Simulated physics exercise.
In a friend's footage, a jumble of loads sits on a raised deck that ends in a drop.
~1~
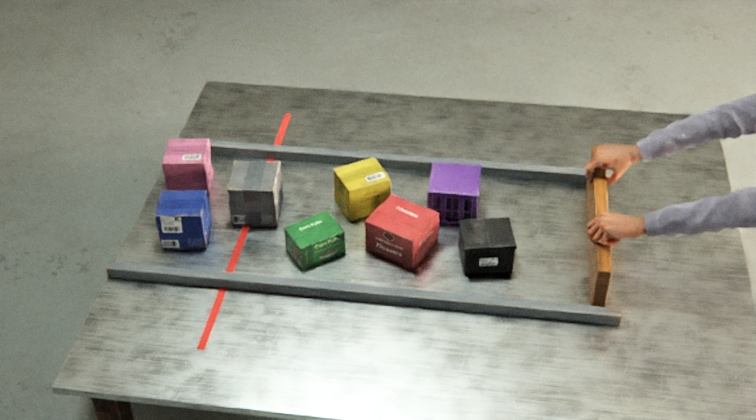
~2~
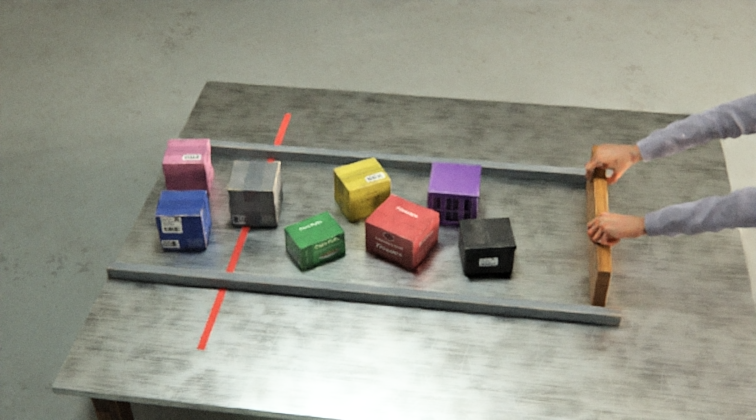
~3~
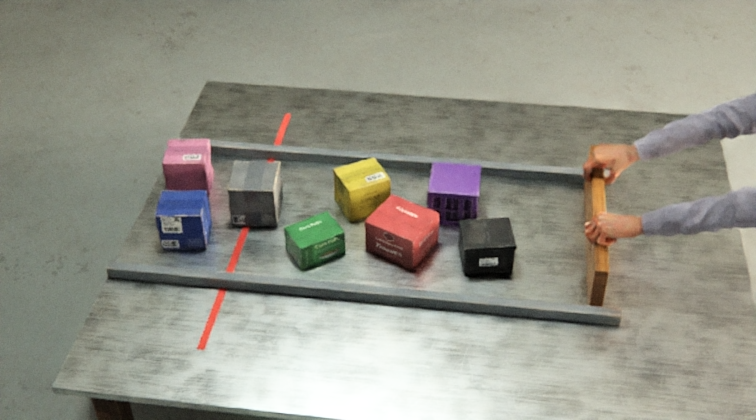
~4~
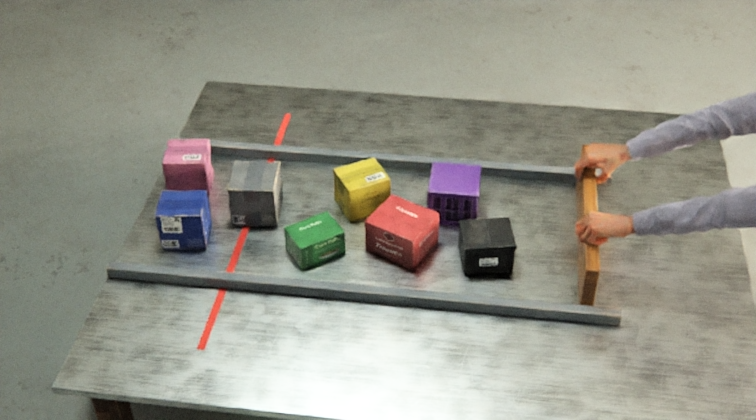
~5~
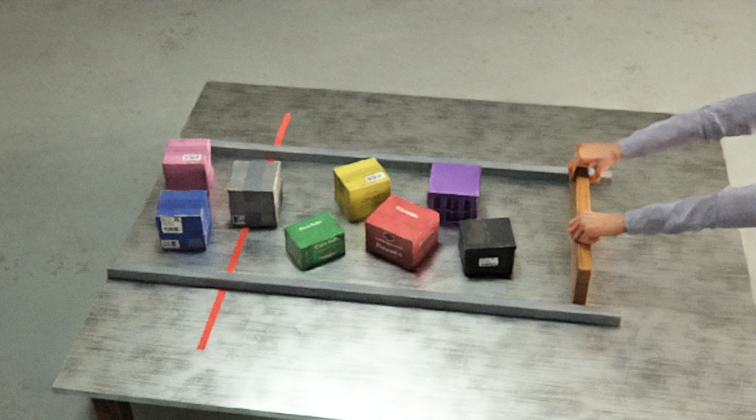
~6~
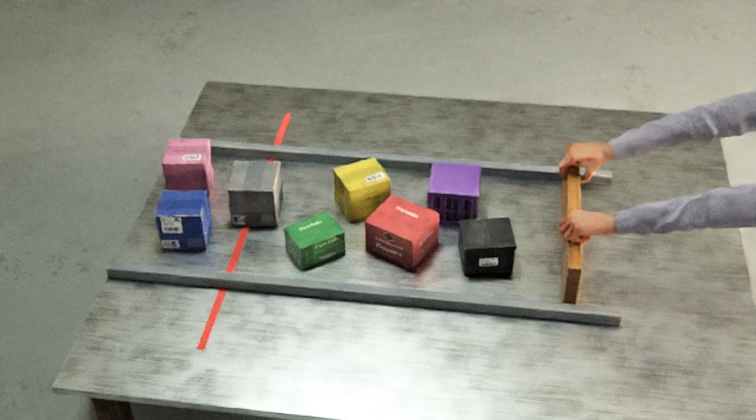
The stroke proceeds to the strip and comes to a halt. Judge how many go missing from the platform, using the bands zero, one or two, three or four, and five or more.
The fall count stops at three or four.
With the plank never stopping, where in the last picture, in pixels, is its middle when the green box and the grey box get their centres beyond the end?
The middle would be close to (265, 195) and then close to (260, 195).
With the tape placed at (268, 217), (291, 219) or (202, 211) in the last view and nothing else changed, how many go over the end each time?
The counts: 2, 2 and 6.
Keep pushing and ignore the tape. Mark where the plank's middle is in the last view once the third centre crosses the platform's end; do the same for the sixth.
I'd put the first at about (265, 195) and the next at about (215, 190).
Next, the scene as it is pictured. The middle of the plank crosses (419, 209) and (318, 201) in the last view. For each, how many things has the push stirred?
First position 5; second position 8.
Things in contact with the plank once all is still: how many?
In contact: 2.
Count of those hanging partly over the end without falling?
The overhang total is 0.
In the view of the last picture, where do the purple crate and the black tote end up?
Purple crate: (234, 177); black tote: (218, 220).
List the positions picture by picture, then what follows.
The first frame shows pink parcel (189, 168); blue parcel (184, 220); grey box (256, 193); plank (598, 224); tape (250, 215).
The second frame shows blue parcel (184, 220); purple crate (454, 194).
The third frame shows grey box (256, 194); plank (595, 224).
The fourth frame shows pink parcel (189, 168); yellow parcel (362, 190).
The fifth frame shows blue parcel (184, 220); red box (402, 232).
The sixth frame shows pink parcel (189, 168); blue parcel (184, 220); grey box (256, 194); plank (571, 222); tape (250, 215).
A little later, none off yet; pink parcel at rest near (189, 168); blue parcel at rest near (184, 220); grey box at rest near (256, 194).
When it is over, the number that fall off is three or four; down, green box, grey box, blue parcel and pink parcel.
